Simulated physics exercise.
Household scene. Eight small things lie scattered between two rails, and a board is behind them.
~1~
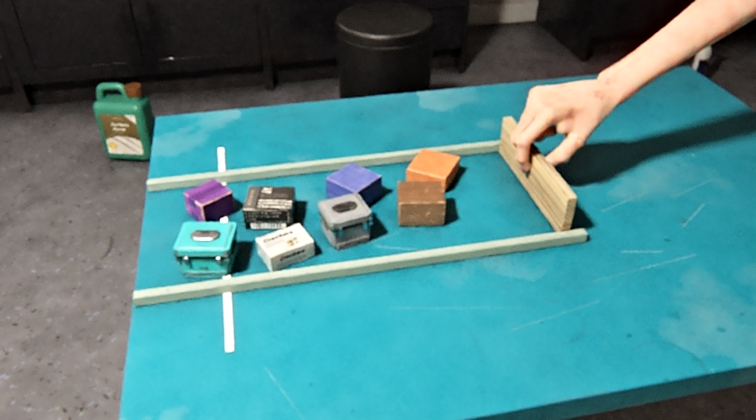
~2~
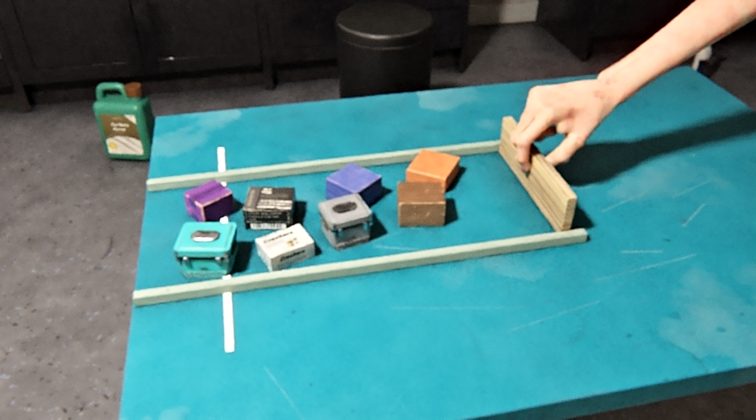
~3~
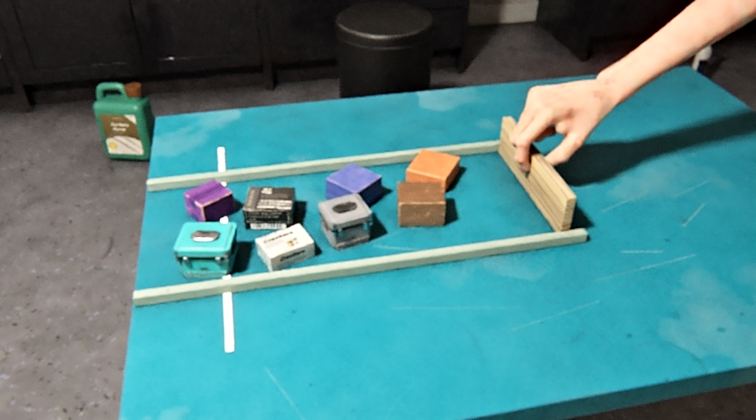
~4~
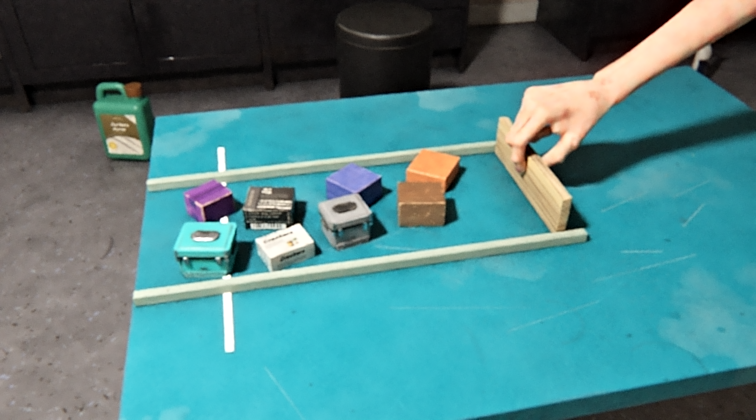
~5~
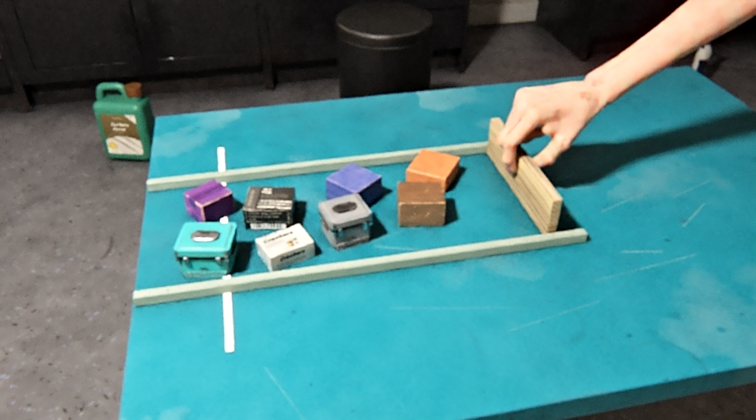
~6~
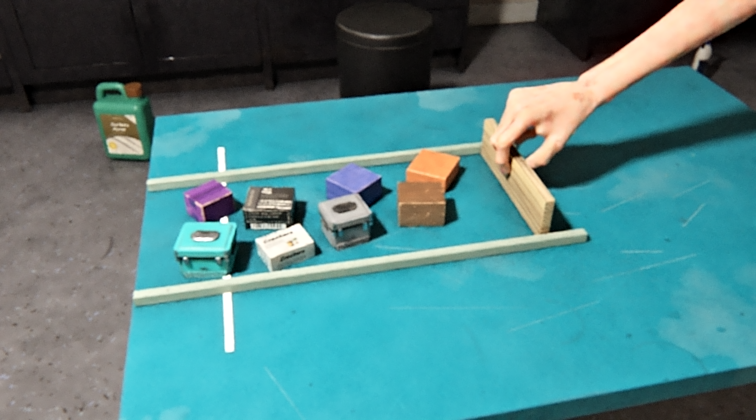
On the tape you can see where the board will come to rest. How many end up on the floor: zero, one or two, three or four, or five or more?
Three or four.
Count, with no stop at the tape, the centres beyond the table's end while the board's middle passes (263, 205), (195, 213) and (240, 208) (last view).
2, 6 and 4.
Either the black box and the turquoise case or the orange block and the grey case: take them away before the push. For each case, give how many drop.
2 in the first try, 1 in the second.
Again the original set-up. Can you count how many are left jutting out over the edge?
2 of them.
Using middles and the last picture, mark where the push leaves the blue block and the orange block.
Roughly (155, 216), and the other roughly (201, 204).
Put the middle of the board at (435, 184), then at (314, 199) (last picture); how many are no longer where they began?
So 3, and at the other place 8.
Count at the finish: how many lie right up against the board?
At rest, 2 are in contact.
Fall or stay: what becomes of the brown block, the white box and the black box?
Here is how it goes: The brown block does not drop, while the white box drops, and the black box drops.
A little later, none off yet; turquoise case at rest near (208, 249); purple box at rest near (210, 203); black box at rest near (271, 208).
When it is over, the number that fall off is three or four; down, white box, black box, purple box and turquoise case.
